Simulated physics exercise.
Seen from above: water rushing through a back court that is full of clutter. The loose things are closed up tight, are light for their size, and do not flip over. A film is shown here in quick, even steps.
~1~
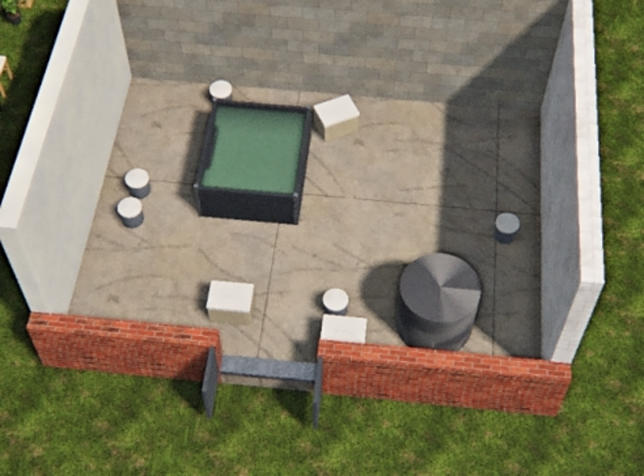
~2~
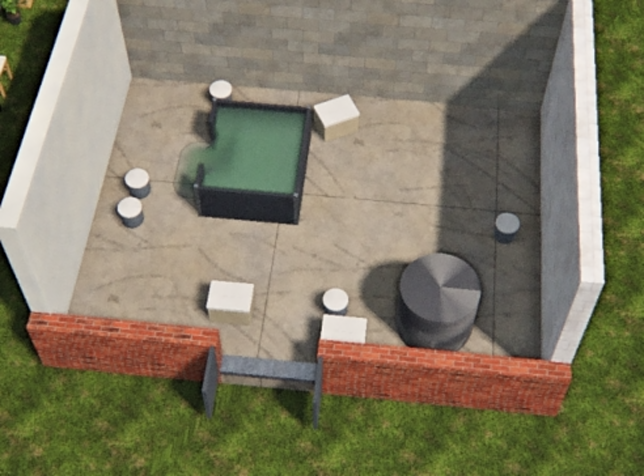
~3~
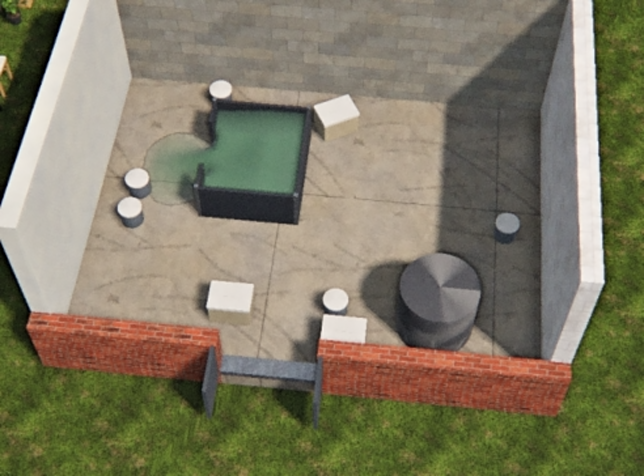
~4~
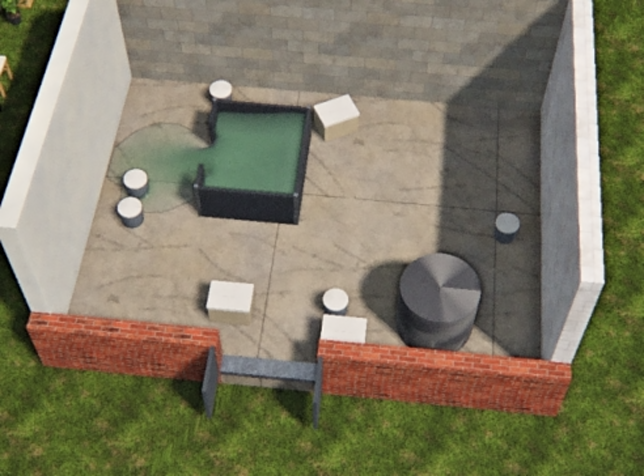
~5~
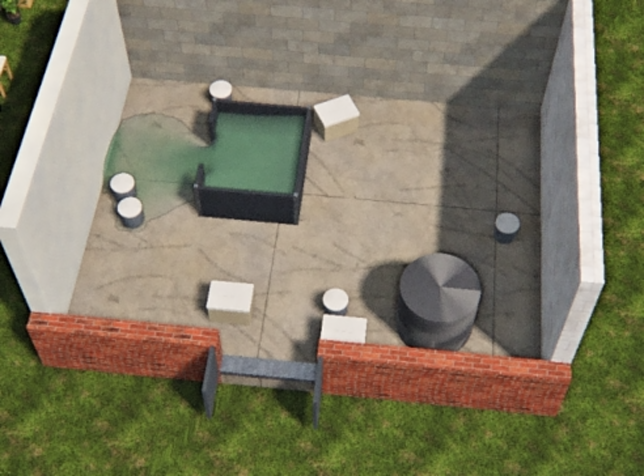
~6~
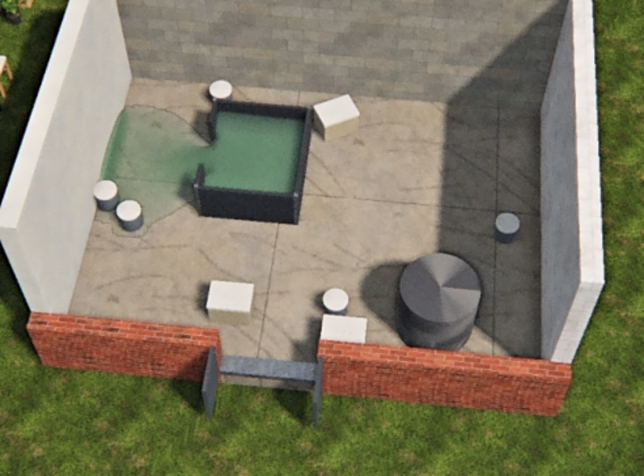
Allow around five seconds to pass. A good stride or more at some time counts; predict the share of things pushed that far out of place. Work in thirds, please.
My answer: One to two thirds.
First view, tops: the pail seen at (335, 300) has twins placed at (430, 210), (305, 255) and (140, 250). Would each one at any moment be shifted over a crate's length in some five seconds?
In turn: Short of that, less than that, swept aside.
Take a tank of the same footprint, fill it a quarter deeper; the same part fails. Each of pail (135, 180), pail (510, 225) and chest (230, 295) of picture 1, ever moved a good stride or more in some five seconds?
Went the distance, fell short, fell short.
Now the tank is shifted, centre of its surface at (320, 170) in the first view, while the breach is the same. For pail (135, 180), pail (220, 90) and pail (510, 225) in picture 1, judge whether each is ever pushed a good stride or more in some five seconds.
The three, one by one: Past that mark, past that mark and short of that.
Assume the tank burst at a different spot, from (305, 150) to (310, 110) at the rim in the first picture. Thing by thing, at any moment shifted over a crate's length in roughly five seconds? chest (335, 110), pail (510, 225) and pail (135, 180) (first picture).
Fell short, went past that, fell short.
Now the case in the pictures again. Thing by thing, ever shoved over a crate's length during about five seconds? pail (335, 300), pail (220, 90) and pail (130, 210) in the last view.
Short of that; goes that far; goes that far.
A moment on, 1 of 8 are well off their spots; 1 afloat.
Next, 2 of 8 are well off their spots; 2 afloat.
Later, 3 of 8 are well off their spots; 3 afloat.
In the end, 3 of 8 are well off their spots, and 3 have been at some point; 1 afloat.
